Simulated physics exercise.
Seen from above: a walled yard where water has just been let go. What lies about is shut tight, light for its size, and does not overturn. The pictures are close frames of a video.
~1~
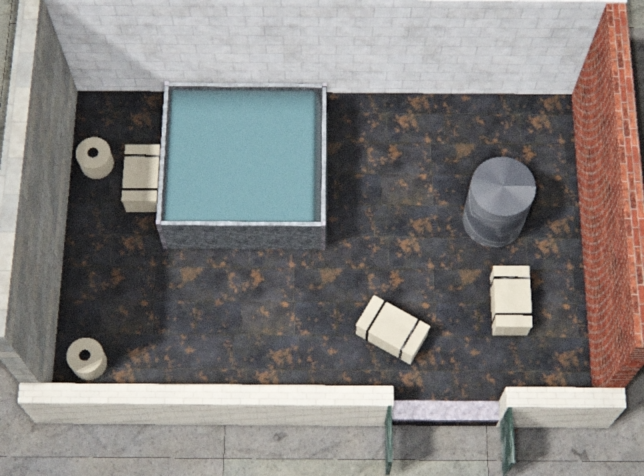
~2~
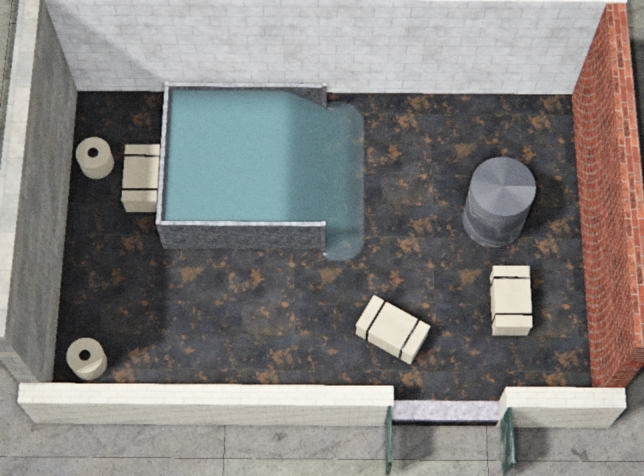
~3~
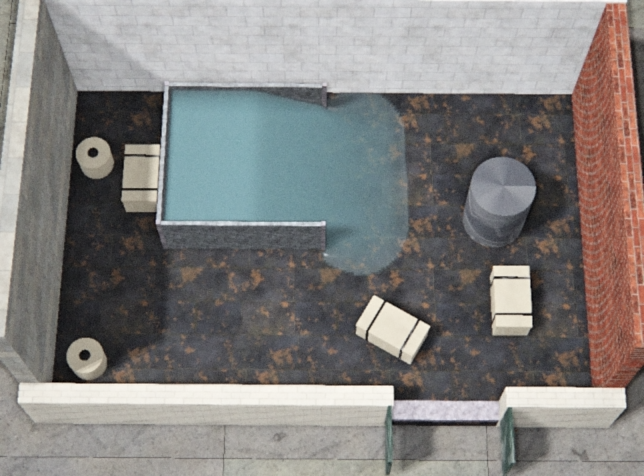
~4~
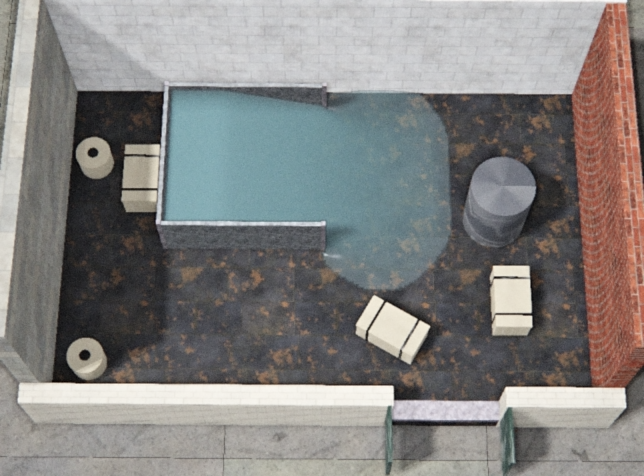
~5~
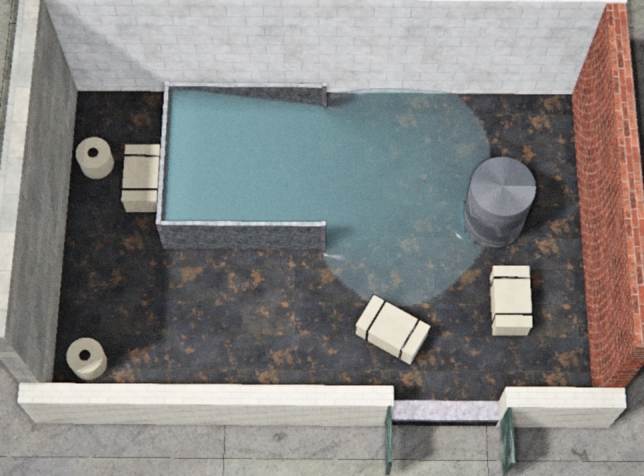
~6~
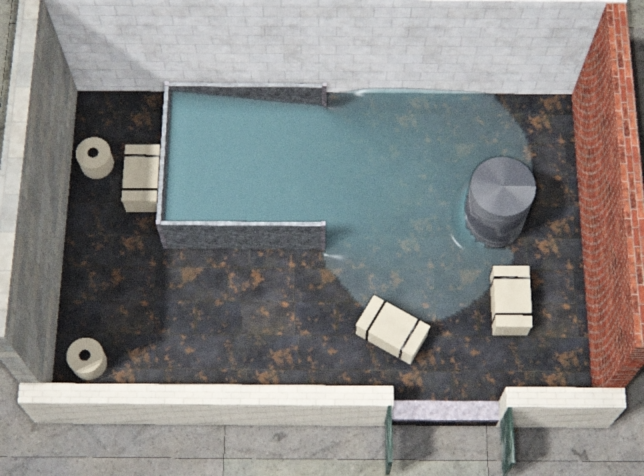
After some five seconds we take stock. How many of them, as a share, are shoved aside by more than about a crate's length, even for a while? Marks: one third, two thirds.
It is from one to two thirds.
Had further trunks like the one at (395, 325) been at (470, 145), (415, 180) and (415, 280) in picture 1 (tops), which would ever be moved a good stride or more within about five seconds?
One after the other: Yes, yes, pushed that far.
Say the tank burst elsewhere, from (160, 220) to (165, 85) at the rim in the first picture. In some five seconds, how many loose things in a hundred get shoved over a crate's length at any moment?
Roughly 100 per cent.
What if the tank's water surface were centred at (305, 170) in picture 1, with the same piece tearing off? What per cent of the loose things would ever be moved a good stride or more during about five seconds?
Close to 40 %.
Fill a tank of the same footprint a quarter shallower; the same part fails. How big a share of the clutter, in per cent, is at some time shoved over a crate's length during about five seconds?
I make it 40 per cent.
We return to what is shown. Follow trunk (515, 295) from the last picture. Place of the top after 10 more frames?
At about (579, 348).
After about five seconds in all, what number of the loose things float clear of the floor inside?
It comes to 2.
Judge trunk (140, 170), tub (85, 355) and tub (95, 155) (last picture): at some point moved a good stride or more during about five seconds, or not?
One after the other: No, never so far, not that far.
A moment on, 0 of 5 are well off their spots; 0 afloat.
Next, 1 of 5 are well off their spots; 1 afloat.
Later, 1 of 5 are well off their spots; 1 afloat.
In the end, 2 of 5 are well off their spots, and 2 have been at some point; 2 afloat.
